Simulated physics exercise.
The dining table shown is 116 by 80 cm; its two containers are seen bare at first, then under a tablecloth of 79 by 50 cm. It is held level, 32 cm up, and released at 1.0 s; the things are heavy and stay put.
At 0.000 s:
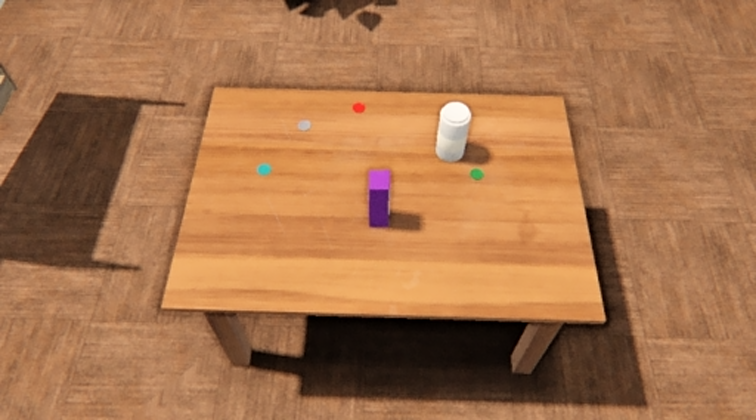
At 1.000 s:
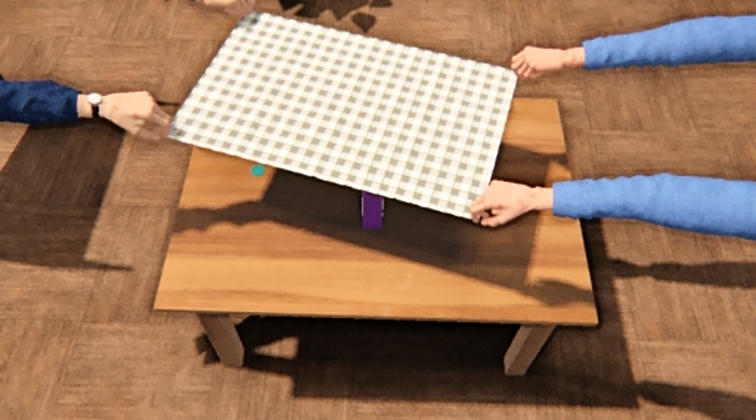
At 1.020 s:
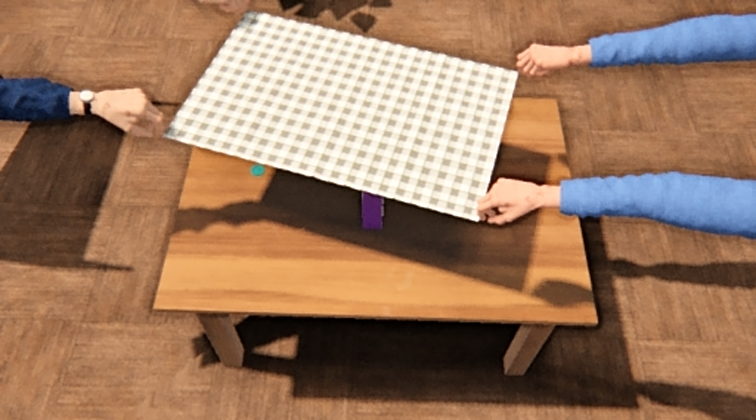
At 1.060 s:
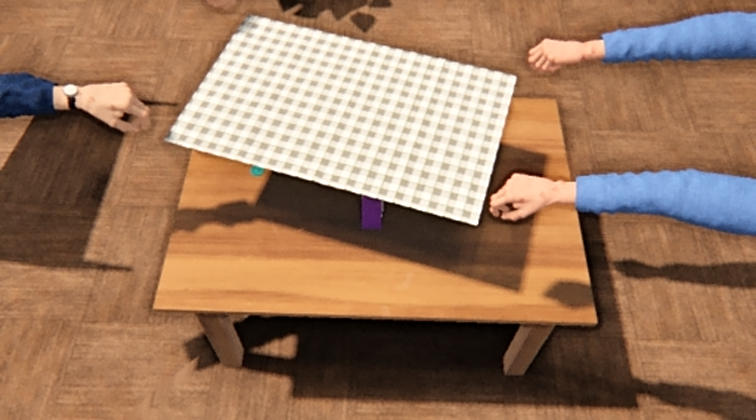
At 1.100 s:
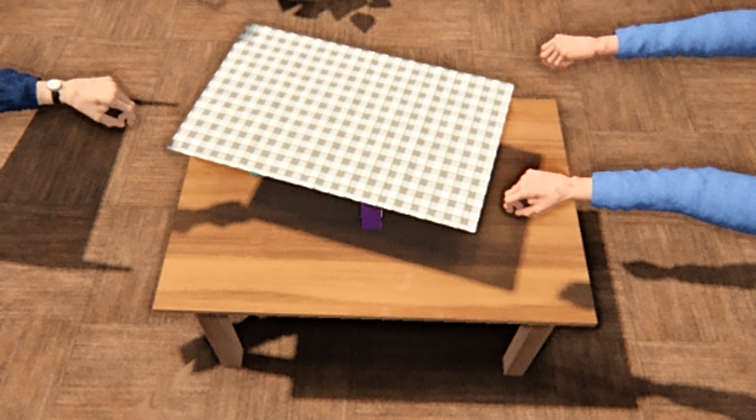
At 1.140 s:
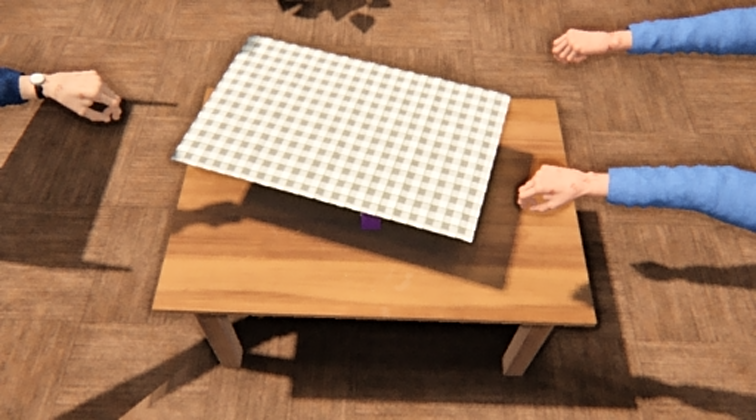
A wooden dining table stands on a brown parquet-like floor, seen from high above one long side. On it are a white bottle toward the back right, an upright purple carton near the middle, and small grey, red, teal and green discs. Hands from both sides hold a checked cloth level over the table, then let go and draw back as it sinks, increasingly hiding the carton.
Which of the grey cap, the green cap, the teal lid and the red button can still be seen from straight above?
In order: The grey cap ends under the cloth; the green cap remains in the open; the teal lid ends under the cloth; the red button remains in the open.
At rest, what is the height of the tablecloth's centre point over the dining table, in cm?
About 8 cm.
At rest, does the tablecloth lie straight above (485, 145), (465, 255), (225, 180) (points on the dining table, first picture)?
The first stays uncovered; the second stays uncovered; the third stays uncovered.
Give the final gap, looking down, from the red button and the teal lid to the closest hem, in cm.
Roughly 4 cm, 5 cm.
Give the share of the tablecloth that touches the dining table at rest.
About 40 %.
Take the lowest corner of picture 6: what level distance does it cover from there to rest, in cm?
Some 16 cm.
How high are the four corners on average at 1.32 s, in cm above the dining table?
Some 3 cm up.
After 1.3 s, 30 % of it is down, spanning 74 by 61 cm, above grey cap, teal lid.
After 1.5 s, 40 % of it is down, spanning 75 by 59 cm, above grey cap, teal lid.
After 1.7 s, 40 % of it is down, spanning 75 by 58 cm, above grey cap, teal lid.
After 1.9 s, 40 % of it is down, spanning 74 by 58 cm, above grey cap, teal lid.
After 2.7 s, 40 % of it is down, spanning 75 by 58 cm, above grey cap, teal lid.
